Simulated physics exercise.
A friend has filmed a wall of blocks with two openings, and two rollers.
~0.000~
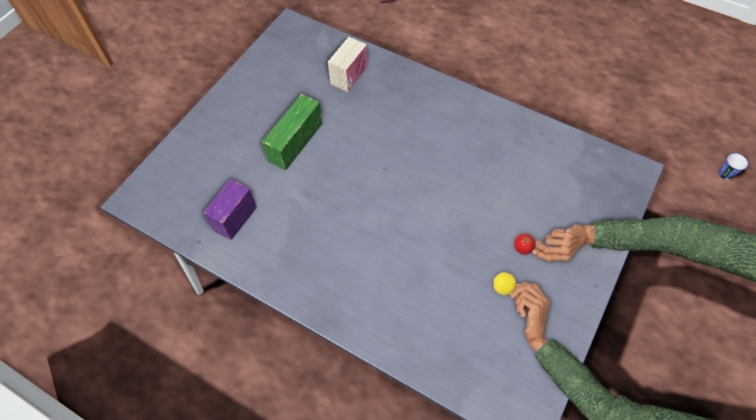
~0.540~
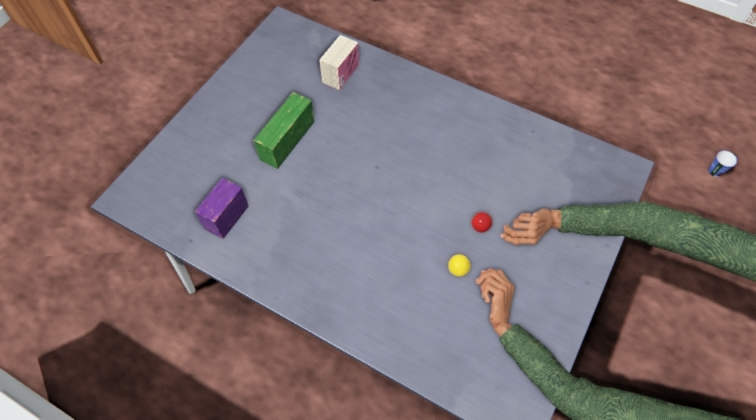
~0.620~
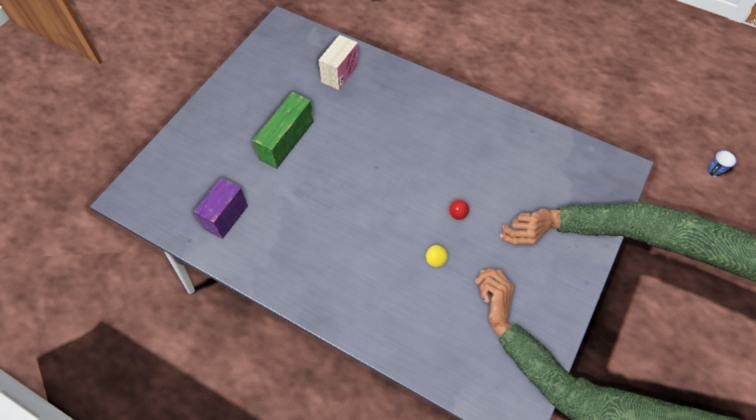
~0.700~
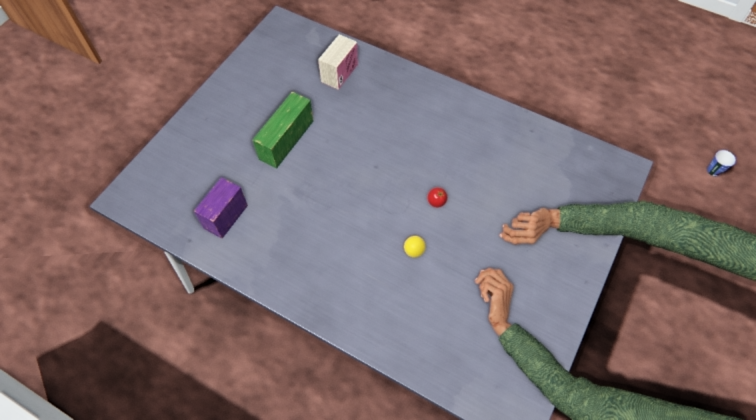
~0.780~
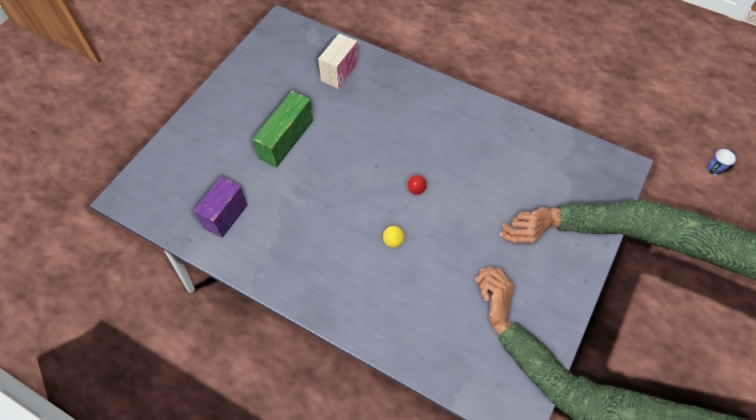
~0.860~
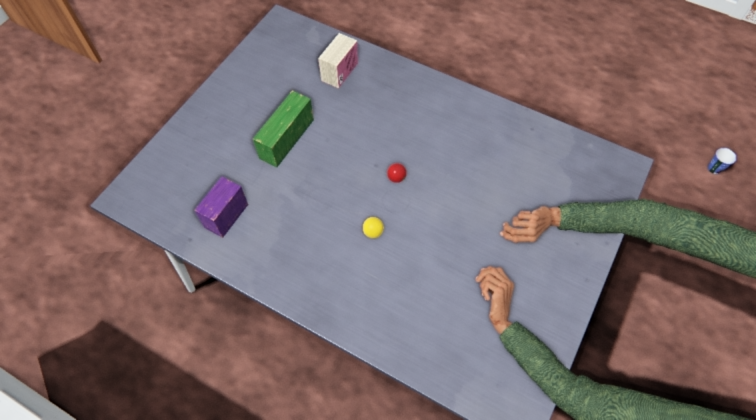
Red and yellow balls leave two hands and roll left across the gray table.
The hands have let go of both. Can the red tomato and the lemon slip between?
Here the red tomato bounces off, the lemon rolls through.
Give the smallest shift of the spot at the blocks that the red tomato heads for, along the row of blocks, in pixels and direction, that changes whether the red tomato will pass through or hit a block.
Some 16 pixels, up.
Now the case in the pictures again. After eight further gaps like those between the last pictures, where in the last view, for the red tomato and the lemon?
About (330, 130), and the other about (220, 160).
After 1.20 s, red tomato heading on near (316, 129); lemon heading on near (290, 193).
After 1.78 s, red tomato coming back near (348, 133); lemon heading on near (161, 139).
By the end (2.3 s), the red tomato hits a block; the lemon passes through its gap.
